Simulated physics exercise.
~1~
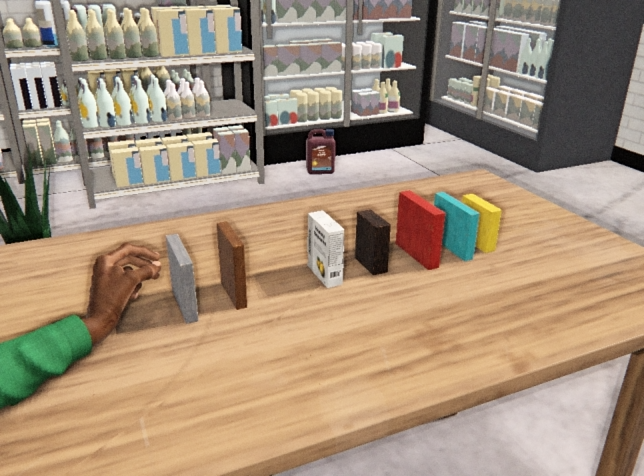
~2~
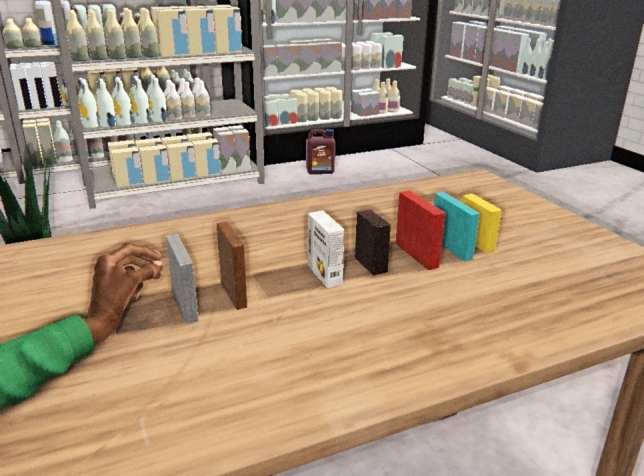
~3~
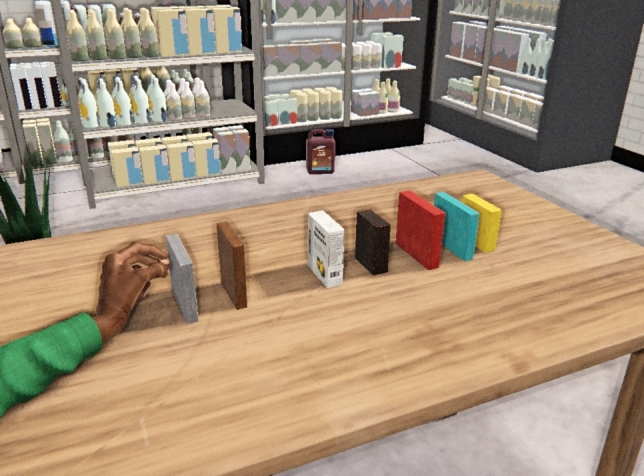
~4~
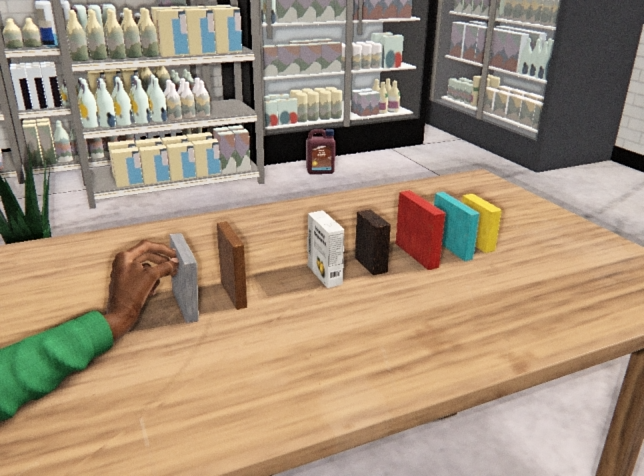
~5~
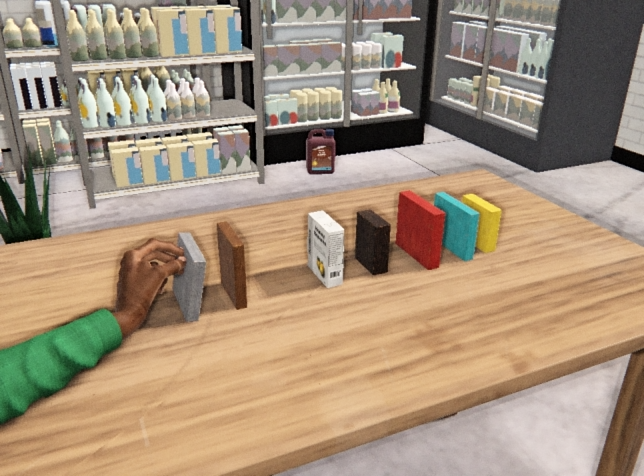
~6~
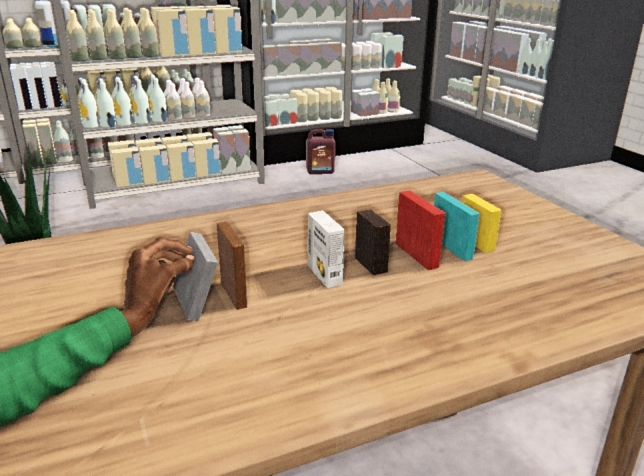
To begin with, a row of upright flat pieces stands on a wooden table, with a hand in a green sleeve beside the grey board at the left end. The hand moves right to the grey board and pushes its top, and the board leans rightward toward the brown one while the others stay still.
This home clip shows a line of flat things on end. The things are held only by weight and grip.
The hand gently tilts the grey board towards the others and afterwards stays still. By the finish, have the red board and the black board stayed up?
Red board: Yes, still up; black board: Yes, still up.
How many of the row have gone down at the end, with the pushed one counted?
All told, the number is 2.
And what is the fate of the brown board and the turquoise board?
The brown board tumbles, while the turquoise board stays up.
Then, 0.20 s on from there, grey board 58° over; brown board turned 26° from how it was put.
Then, 0.30 s on from there, grey board 77° over; brown board on its side.
In the end, toppled on the table, brown board; the other 4 unmoved. At the end, from the last picture's camera, red board near (419, 229), black board near (372, 242).
